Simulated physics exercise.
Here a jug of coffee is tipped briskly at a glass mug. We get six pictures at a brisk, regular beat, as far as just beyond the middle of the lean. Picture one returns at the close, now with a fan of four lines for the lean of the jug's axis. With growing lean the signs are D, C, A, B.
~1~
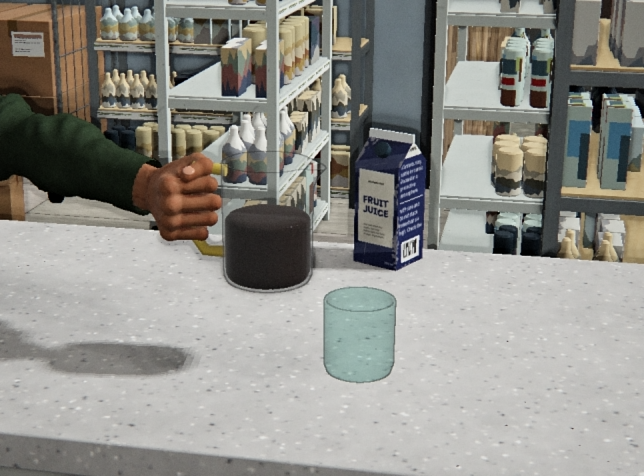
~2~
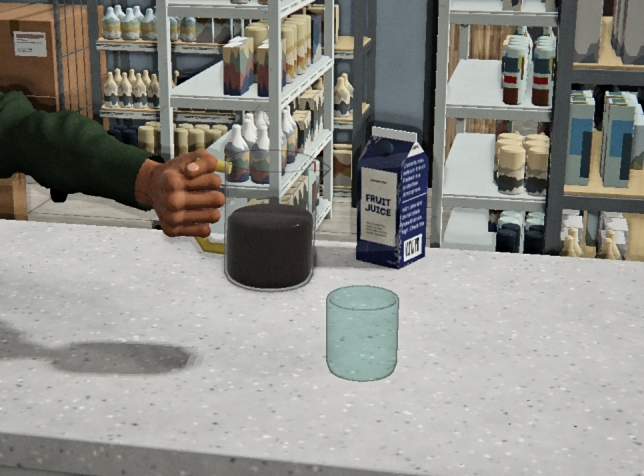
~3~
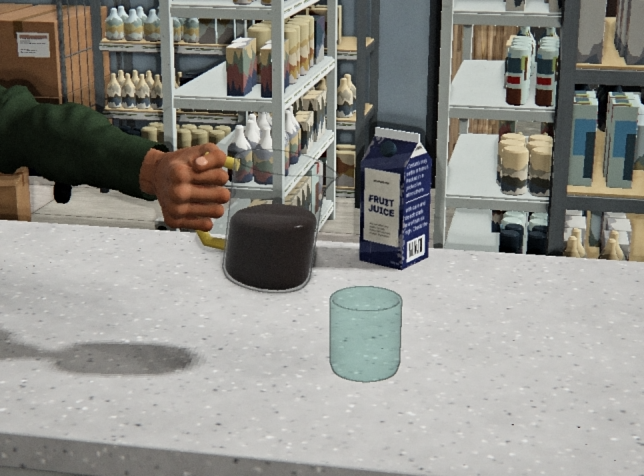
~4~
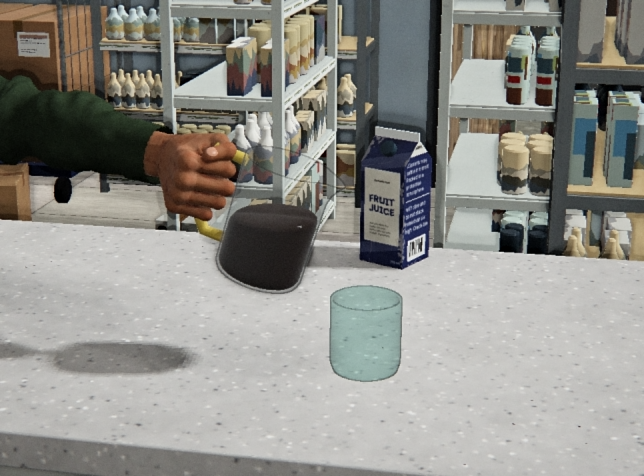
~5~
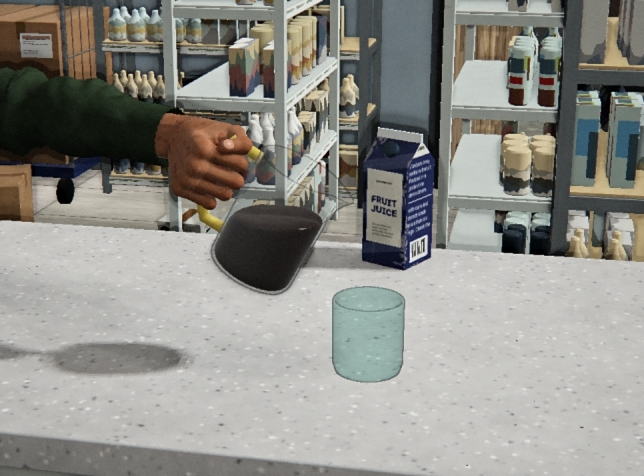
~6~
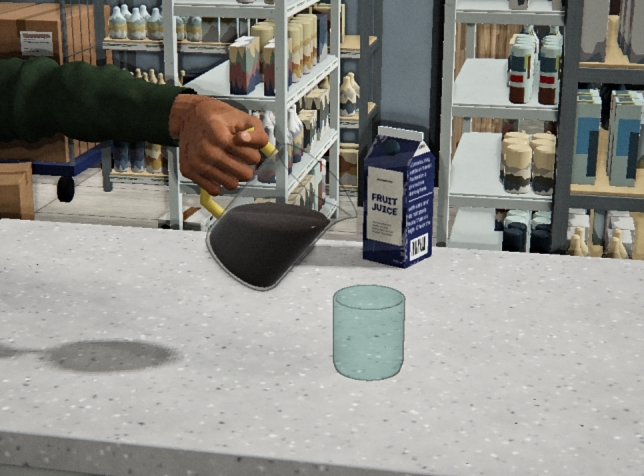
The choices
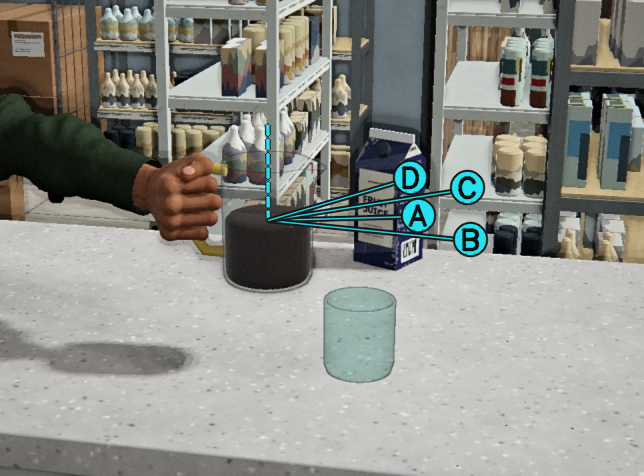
A hand lifts a dark jug by its yellow handle and tilts it rightward near a glass.
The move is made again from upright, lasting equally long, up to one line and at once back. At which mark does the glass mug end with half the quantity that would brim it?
D beats the others.
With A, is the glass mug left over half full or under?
Over half.
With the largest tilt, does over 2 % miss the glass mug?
Yes.
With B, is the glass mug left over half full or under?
Over.
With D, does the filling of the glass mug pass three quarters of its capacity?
No, less.
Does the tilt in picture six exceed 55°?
No.
On the marked copy, A at (401, 216); B at (453, 239); C at (451, 191); D at (394, 182).
With A, the glass mug ends with about 87 % of what it can hold; 10 % of the coffee is spilt.
With B, the glass mug ends with about 91 % of what it can hold; 21 % of the coffee is spilt.
With C, the glass mug ends with about 74 % of what it can hold.
With D, the glass mug ends with about 50 % of what it can hold.
